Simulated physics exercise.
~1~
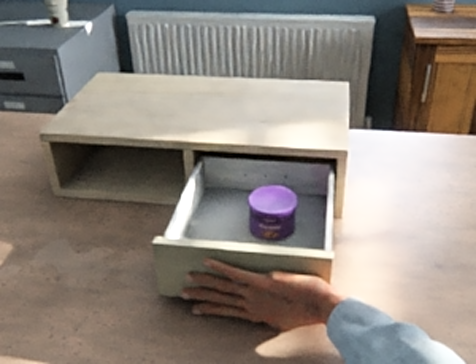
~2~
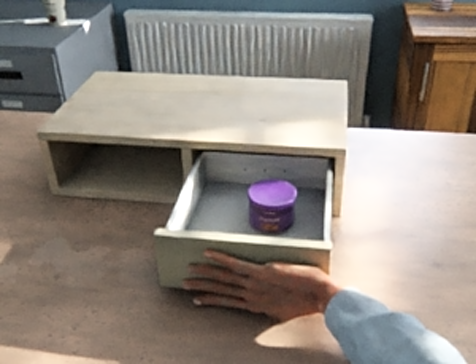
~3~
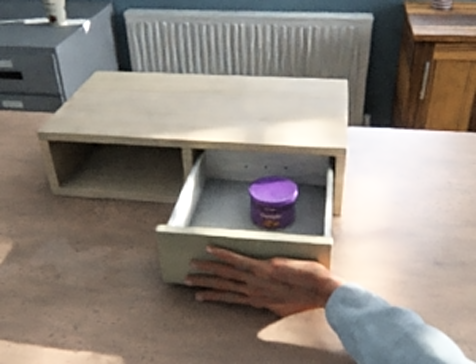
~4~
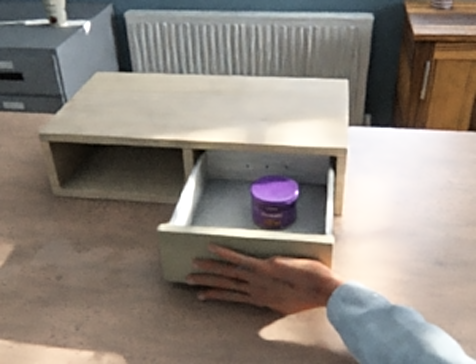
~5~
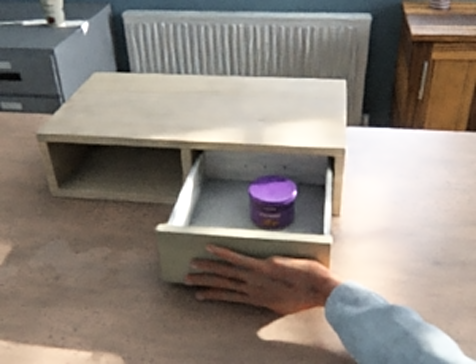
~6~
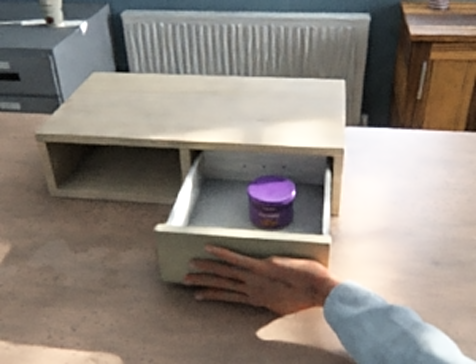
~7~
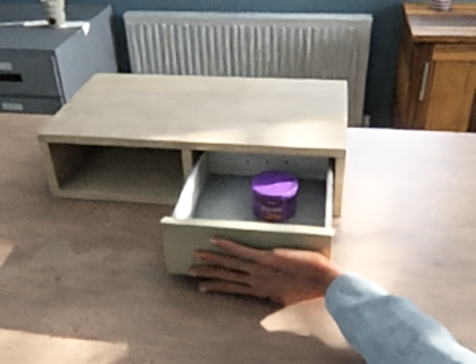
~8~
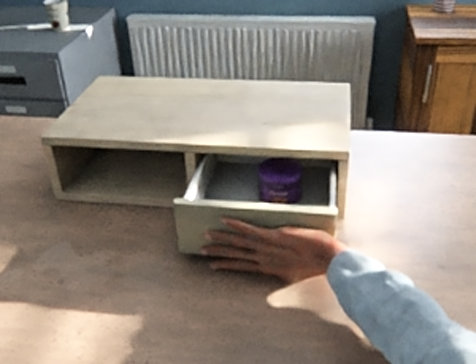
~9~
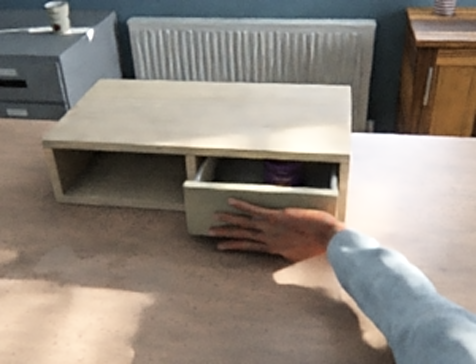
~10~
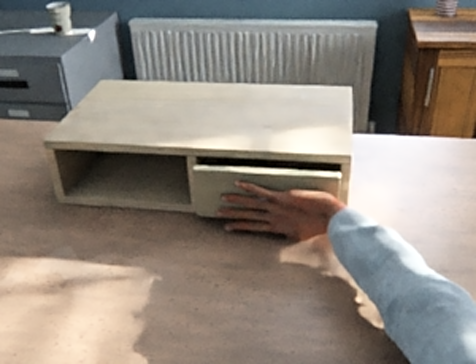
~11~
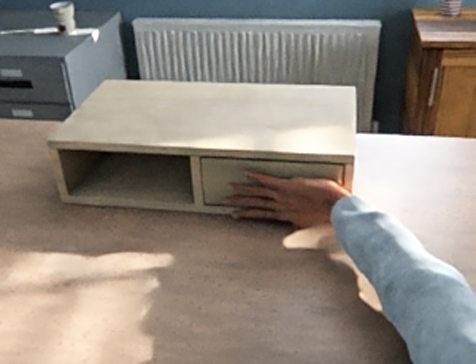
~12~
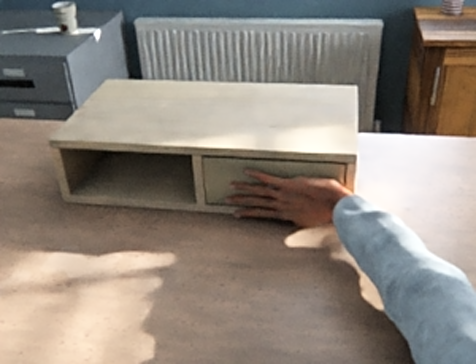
A hand rested against the front of an open drawer with a purple pot inside, set in a low wooden chest on a table. After a pause, the hand pushed the drawer steadily in, carrying the pot out of sight, until it shut flush.
